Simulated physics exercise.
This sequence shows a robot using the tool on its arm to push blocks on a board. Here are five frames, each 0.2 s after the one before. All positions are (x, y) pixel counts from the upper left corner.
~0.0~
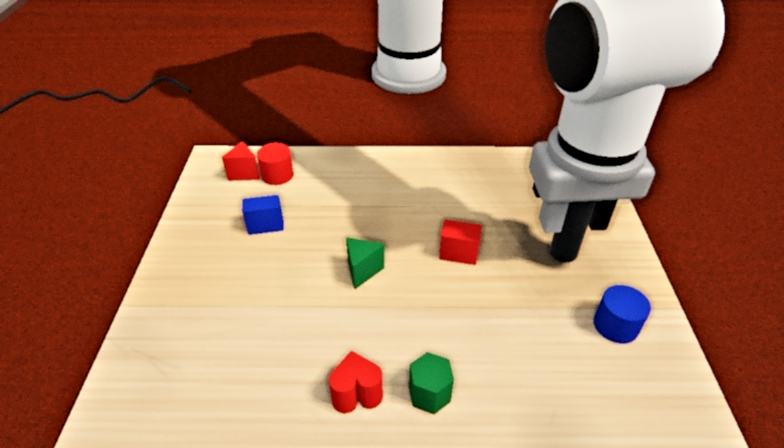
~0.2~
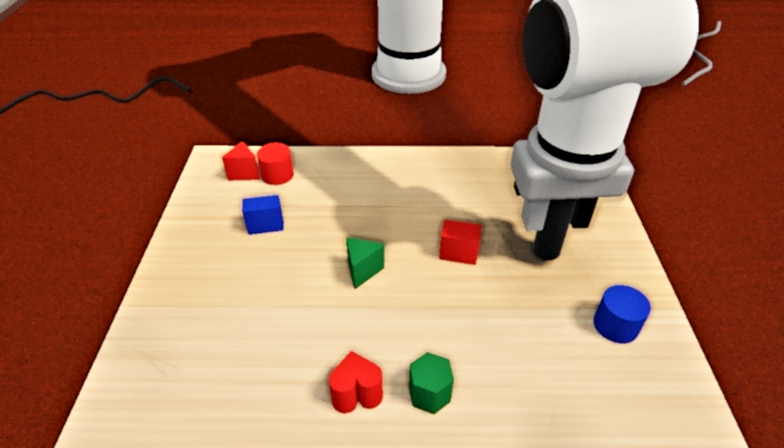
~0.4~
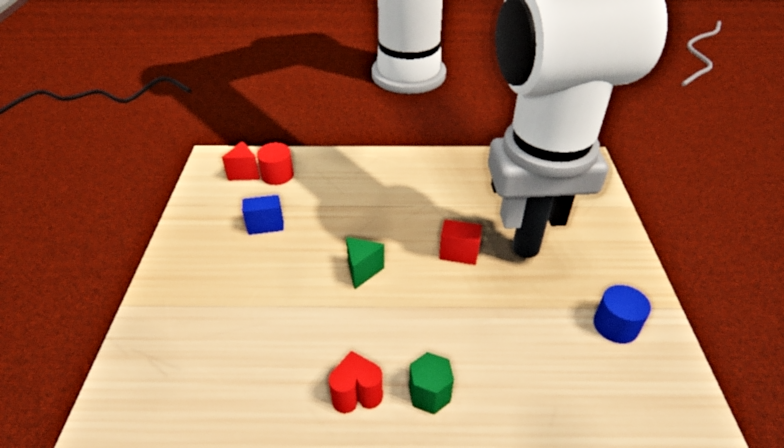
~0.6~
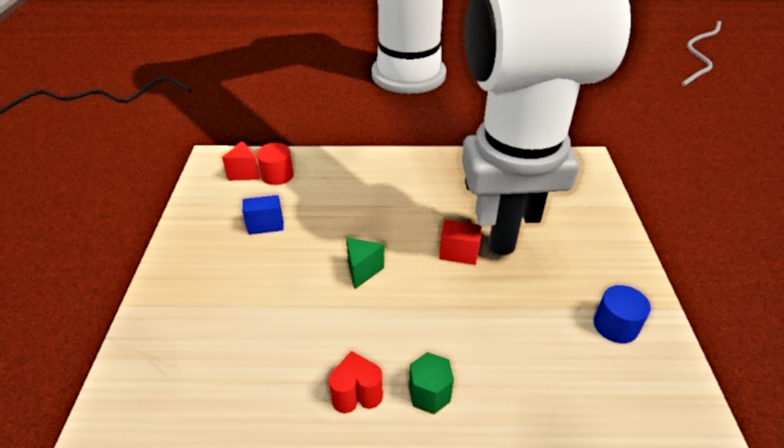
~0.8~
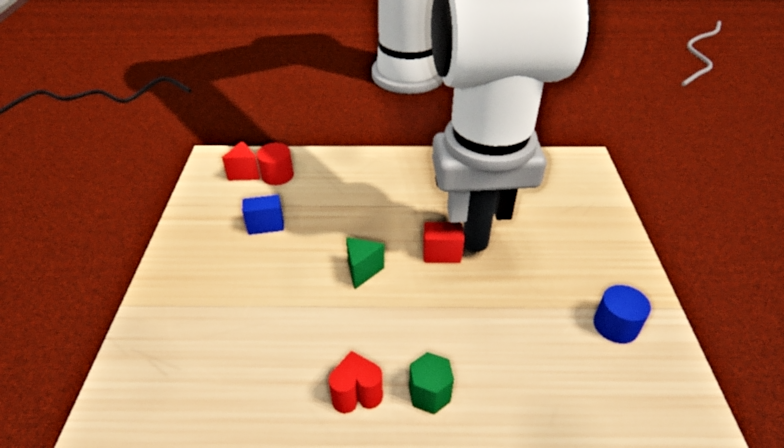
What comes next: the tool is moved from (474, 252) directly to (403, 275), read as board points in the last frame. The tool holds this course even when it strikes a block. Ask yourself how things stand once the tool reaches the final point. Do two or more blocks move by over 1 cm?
I'd say no.
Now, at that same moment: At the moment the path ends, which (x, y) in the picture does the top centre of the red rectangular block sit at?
It should be at about (379, 234).
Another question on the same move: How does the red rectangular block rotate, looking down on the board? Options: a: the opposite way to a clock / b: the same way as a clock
I'll go with b - the same way as a clock.
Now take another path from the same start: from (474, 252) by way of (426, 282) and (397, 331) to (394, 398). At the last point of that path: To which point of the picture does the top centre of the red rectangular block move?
My best guess is (406, 237).
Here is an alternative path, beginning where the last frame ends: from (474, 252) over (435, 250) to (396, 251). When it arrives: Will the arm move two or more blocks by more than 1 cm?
Answer: Yes.
On the path given first. Halfway along, tool at (438, 254); red rectangular block at (405, 236), turned 20° clockwise.
At the end, tool at (403, 266); green triangle at (358, 250), turned 15° clockwise; red rectangular block at (379, 234), turned 40° clockwise.
